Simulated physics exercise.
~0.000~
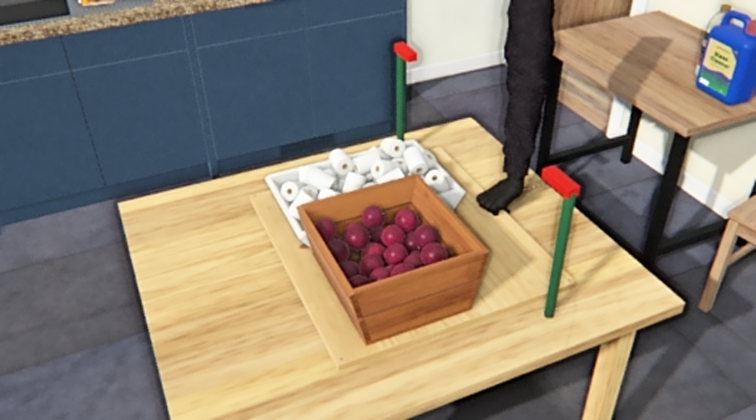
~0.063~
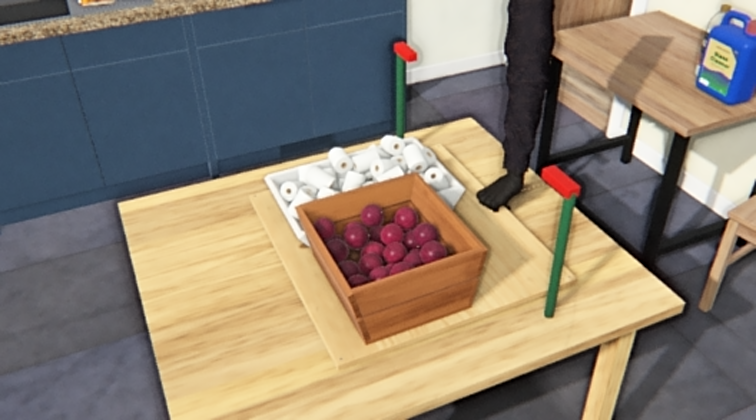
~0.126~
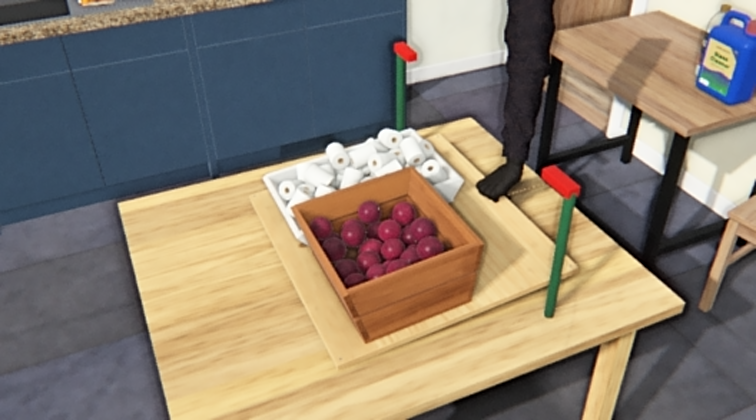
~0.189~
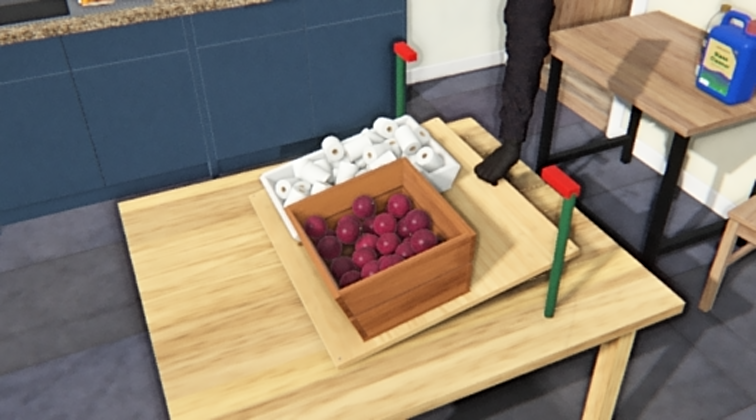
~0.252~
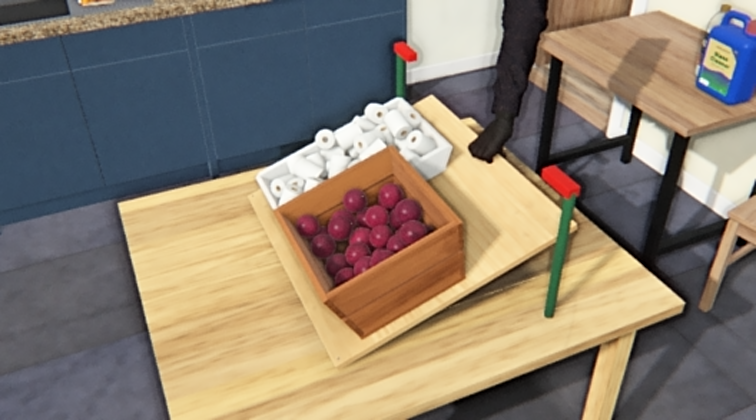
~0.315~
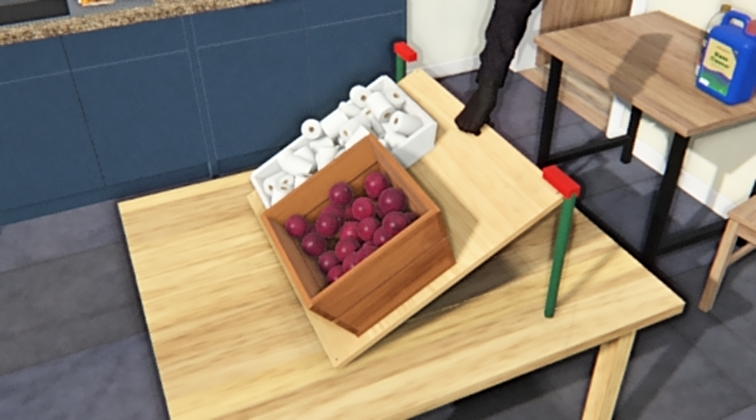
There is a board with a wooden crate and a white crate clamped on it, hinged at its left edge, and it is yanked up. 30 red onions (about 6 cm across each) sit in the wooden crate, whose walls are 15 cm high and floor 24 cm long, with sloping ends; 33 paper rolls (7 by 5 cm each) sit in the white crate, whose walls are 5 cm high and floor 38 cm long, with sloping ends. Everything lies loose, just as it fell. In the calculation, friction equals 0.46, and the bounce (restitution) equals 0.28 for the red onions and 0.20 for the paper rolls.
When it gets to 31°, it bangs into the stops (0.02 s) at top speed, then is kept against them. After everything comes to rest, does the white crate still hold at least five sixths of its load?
No, it has shed over a sixth.
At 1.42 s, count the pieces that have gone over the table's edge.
About 1.
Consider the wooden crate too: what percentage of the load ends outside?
Lost from the wooden crate: 0 percent.
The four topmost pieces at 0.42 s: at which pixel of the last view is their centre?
I'd put it somewhere around (349, 91).
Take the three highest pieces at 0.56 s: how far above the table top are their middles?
Around 32 centimetres.
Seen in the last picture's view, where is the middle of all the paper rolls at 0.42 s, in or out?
Centre approx. (316, 150).
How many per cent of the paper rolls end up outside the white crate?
That comes to around 45 per cent.
After 0.32 s, the lift is arrested.
After 0.42 s, tilt 31°; the wooden crate has all 30 and the white crate has all 33.
After 0.56 s, tilt 31°; the wooden crate has all 30 and the white crate is down by 1 of 33.
After 0.82 s, tilt 31°; the wooden crate has all 30 and the white crate is down by 11 of 33.
Final count (at 1.42 s), the wooden crate has all 30 and the white crate is down by 15 of 33. Asked share, 15 of 33, 45 per cent.
